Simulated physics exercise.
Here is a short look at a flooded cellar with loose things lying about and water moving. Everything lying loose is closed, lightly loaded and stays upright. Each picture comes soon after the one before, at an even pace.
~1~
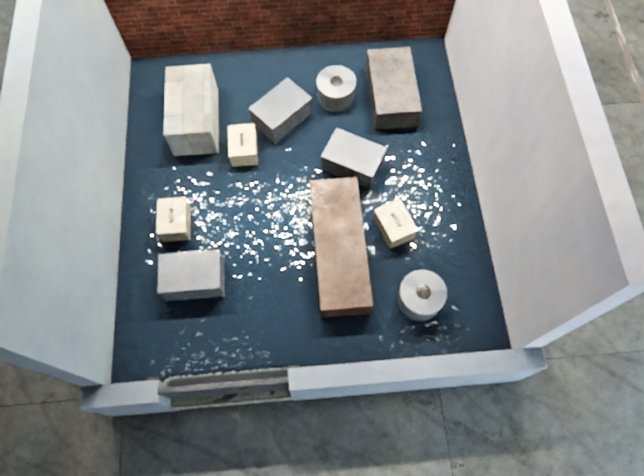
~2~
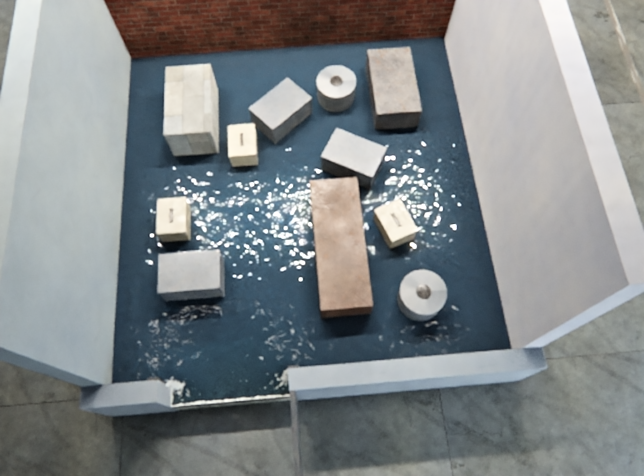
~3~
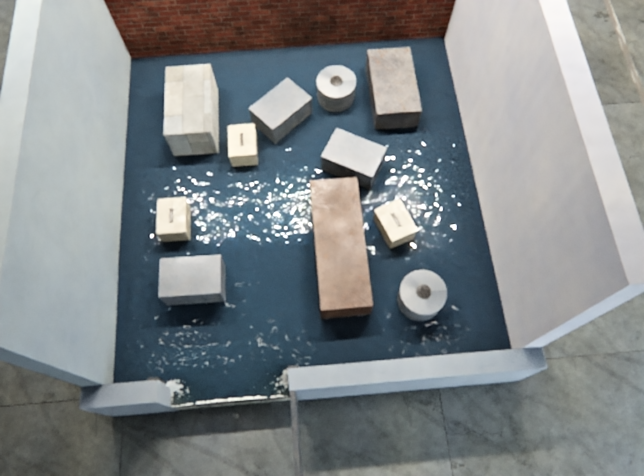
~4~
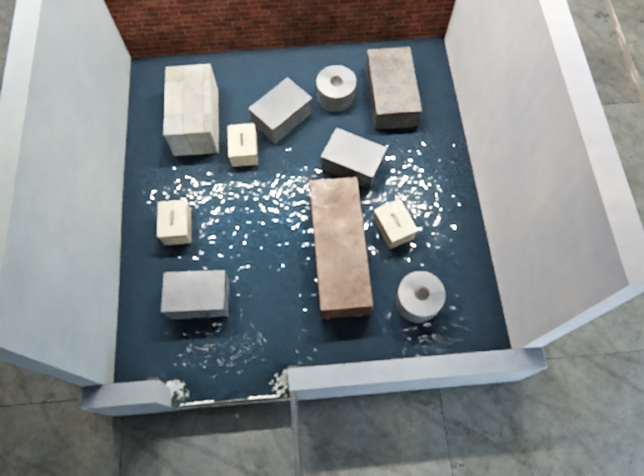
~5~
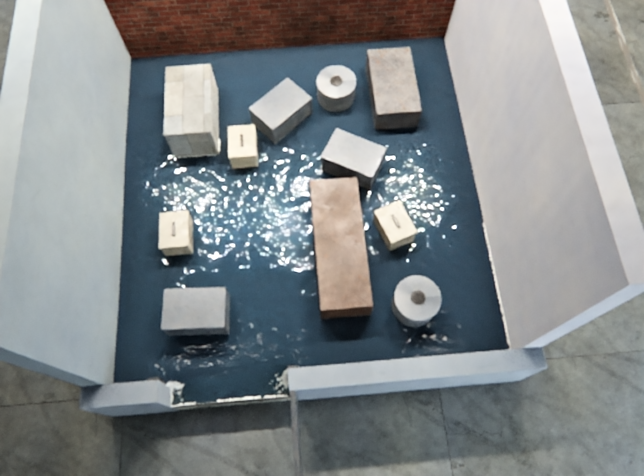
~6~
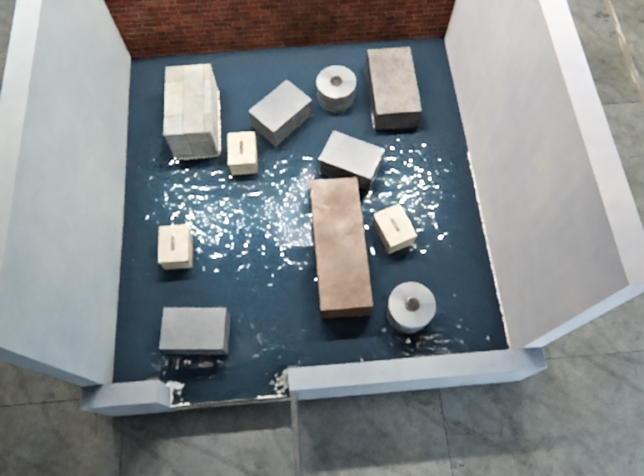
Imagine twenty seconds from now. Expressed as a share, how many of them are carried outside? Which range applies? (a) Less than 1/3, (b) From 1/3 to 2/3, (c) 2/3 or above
c, 2/3 or above.
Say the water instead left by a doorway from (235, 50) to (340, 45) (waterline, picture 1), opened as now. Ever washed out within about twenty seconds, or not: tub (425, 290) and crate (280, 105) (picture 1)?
In that order: No, out.
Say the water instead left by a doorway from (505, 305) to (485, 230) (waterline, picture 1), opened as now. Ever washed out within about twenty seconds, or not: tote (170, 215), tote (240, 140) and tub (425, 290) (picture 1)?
The first never exits, the second never exits, the third exits.
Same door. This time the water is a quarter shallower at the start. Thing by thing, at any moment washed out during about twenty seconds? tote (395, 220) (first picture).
Outcome: Remains in the room.
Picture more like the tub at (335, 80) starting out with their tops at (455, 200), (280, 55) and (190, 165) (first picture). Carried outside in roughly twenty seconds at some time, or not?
Result, in sequence: Never gets out; never gets out; ends up outside.
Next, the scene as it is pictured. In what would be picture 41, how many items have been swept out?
6.
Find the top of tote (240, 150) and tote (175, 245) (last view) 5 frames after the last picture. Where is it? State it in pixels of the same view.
The tops should be near (207, 207) and near (168, 311).
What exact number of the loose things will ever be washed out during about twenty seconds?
It comes out at 6.
A moment on, 1 of 8 are out; 7 afloat.
Next, 3 of 8 are out; 5 afloat.
Later, 6 of 8 are out; 2 afloat.
In the end, 6 of 8 are out; 2 afloat.
